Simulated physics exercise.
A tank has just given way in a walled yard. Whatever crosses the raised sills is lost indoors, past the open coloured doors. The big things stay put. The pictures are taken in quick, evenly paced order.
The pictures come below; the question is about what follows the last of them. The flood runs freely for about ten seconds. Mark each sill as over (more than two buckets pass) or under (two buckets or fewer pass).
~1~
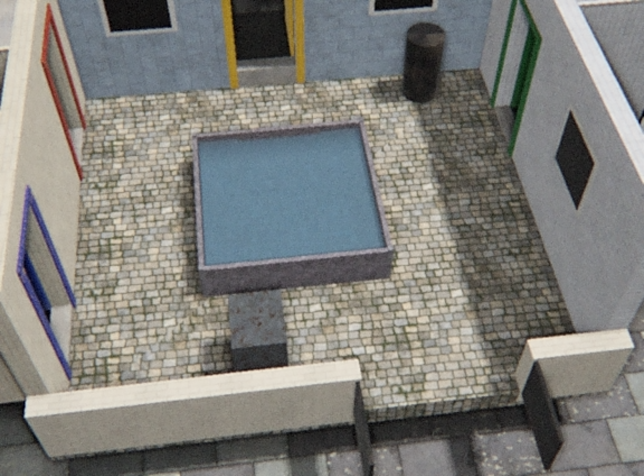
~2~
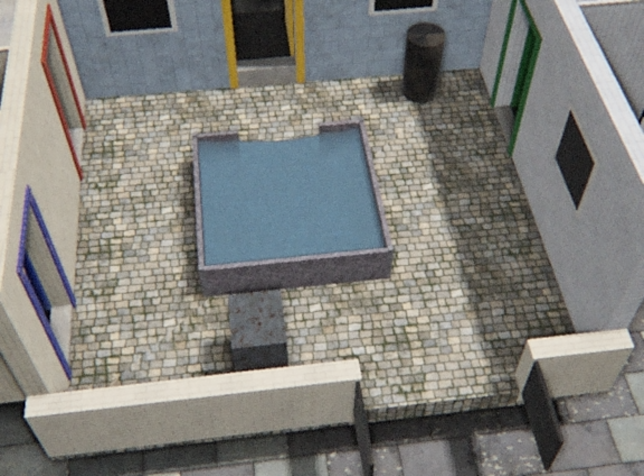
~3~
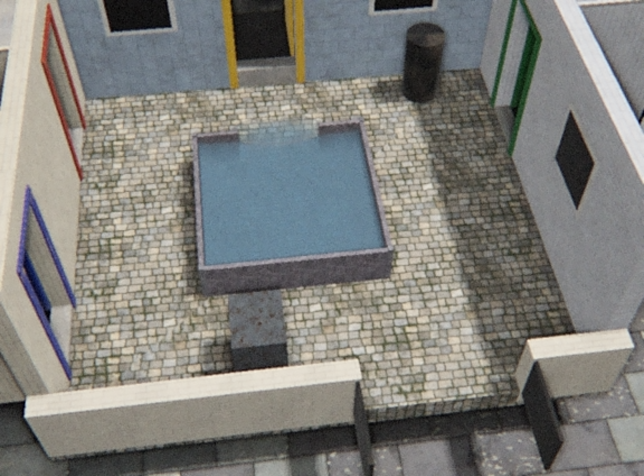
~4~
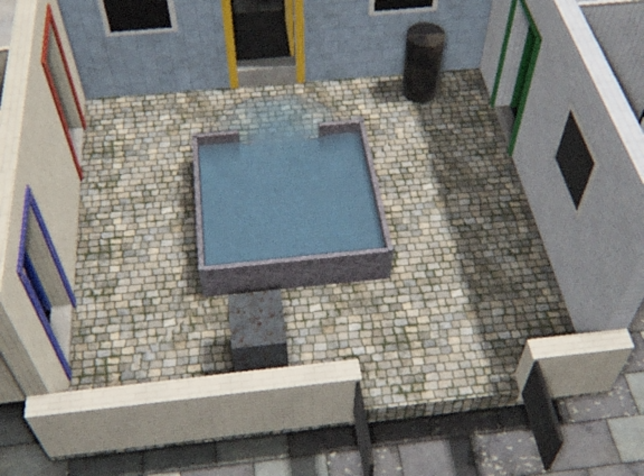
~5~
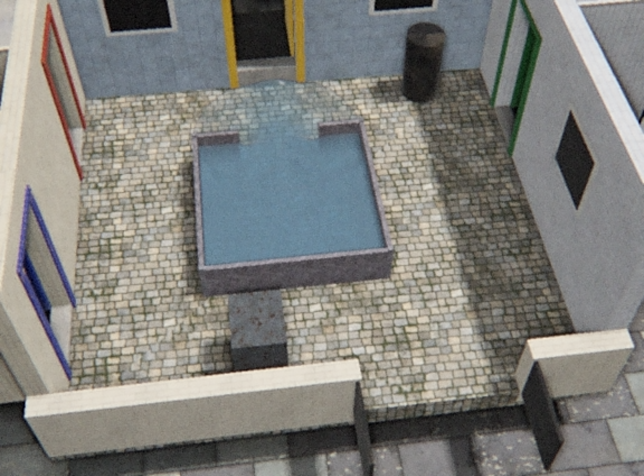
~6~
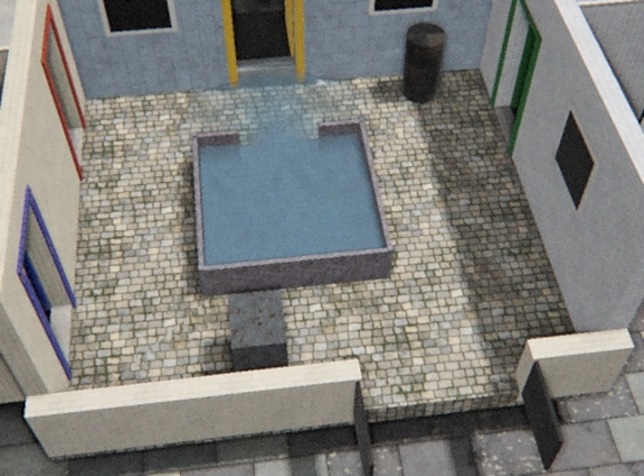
The blue door is under, the green door is over, the yellow door is under, the red door is over.
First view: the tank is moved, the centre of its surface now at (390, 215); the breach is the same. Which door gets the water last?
The blue one, that's the one.
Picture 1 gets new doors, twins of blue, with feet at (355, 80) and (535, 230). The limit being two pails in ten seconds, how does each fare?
Going in order, the first one exceeds it and the second one stays short.
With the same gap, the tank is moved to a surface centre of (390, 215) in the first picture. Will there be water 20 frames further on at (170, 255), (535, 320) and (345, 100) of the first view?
Spot one is not touched, spot two is not touched, spot three is touched.
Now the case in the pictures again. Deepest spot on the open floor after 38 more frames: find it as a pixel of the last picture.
At about (395, 88).
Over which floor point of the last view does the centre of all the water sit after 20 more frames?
It's close to (286, 176).
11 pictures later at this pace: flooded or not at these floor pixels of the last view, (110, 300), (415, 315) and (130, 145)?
Result, in that order: Not wetted / not wetted / wetted.
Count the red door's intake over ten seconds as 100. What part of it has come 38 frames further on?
Close to 75 %.
A moment on, water covers 15 % of the floor; the blue door not reached, the green door not reached, the yellow door under two buckets in, the red door not reached.
Next, water covers 25 % of the floor; the blue door not reached, the green door not reached, the yellow door under two buckets in, the red door wet at the sill, nothing in.
Then, water covers 50 % of the floor; the blue door not reached, the green door under two buckets in, the yellow door under two buckets in, the red door over two buckets in.
Later, water covers 85 % of the floor; the blue door wet at the sill, nothing in, the green door over two buckets in, the yellow door under two buckets in, the red door far over two buckets in.
In the end, water covers 95 % of the floor; the blue door wet at the sill, nothing in, the green door over two buckets in, the yellow door under two buckets in, the red door far over two buckets in.
